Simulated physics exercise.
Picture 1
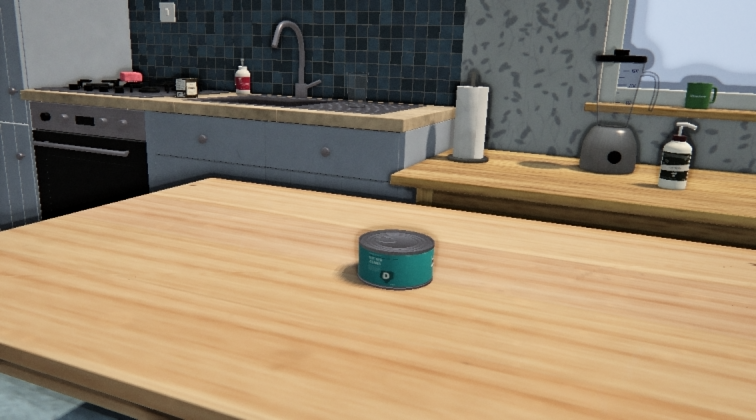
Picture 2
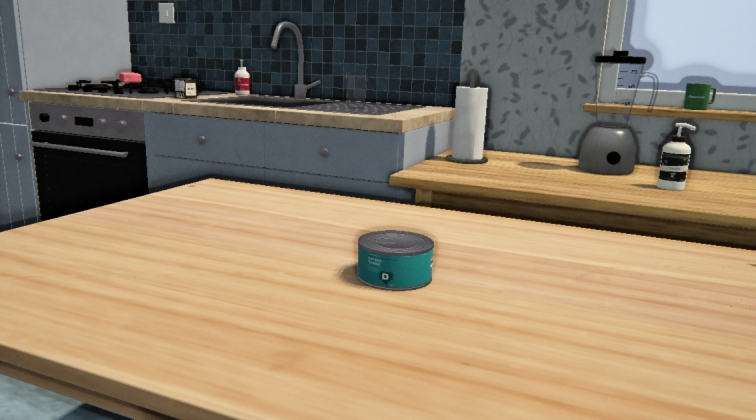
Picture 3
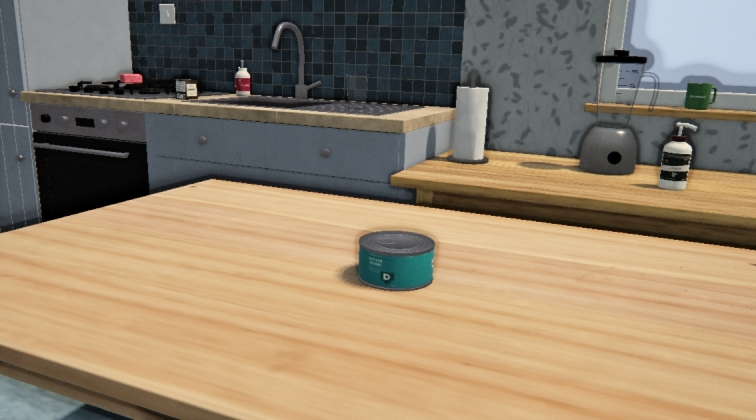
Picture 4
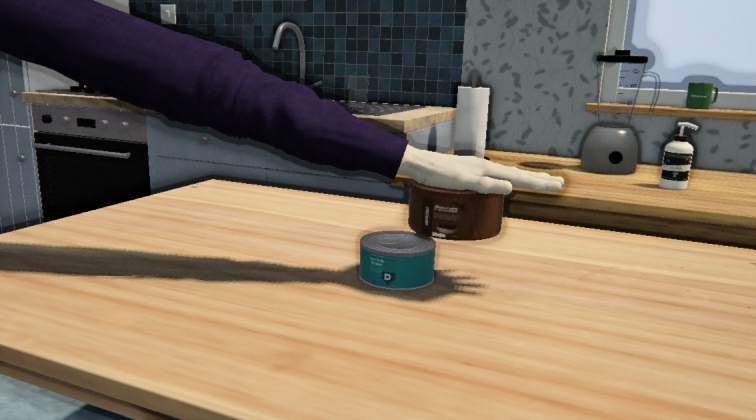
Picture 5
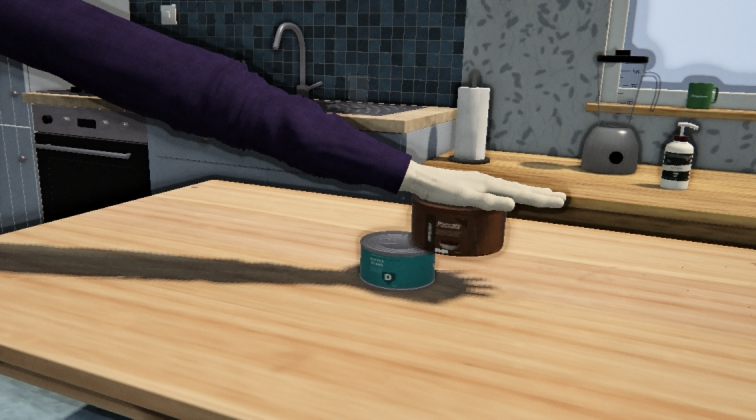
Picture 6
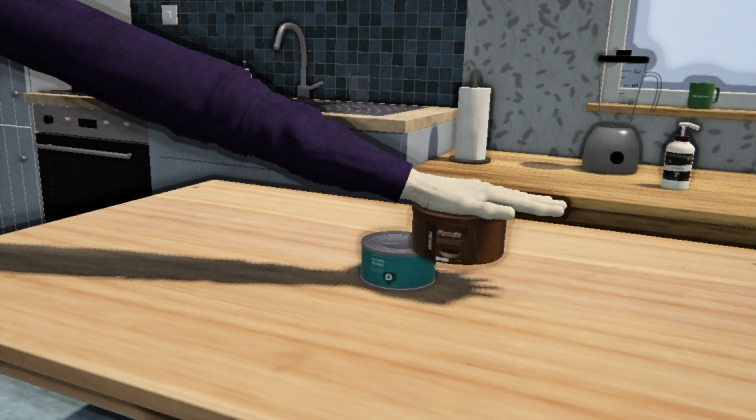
The clip opens on a turquoise tub sitting alone and still on a wooden kitchen table. An arm in a dark purple sleeve then reaches in from the left, holding a brown tub, and lowers it a short way, setting it down at the turquoise tub's right edge with the hand still on it.
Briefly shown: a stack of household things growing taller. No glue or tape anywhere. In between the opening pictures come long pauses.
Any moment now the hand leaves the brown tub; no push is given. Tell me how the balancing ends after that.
It ends with a fall.
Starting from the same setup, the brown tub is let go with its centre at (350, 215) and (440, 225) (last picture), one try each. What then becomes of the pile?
Result 1: Pile falls; result 2: Pile falls.
Then, 0.20 s after the last picture, brown tub tipped 24° from how it was near (465, 241).
Then, 0.60 s after the last picture, brown tub tipped 36° from how it was near (464, 246).
Then, 1.50 s after the last picture, brown tub tipped 38° from how it was near (463, 245).
Then, 2.50 s after the last picture, brown tub tipped 40° from how it was near (461, 244).
At rest, tipped over in the pile, brown tub; turquoise tub in place. Seen from the same camera at the end, brown tub near (460, 243). The pile comes apart.
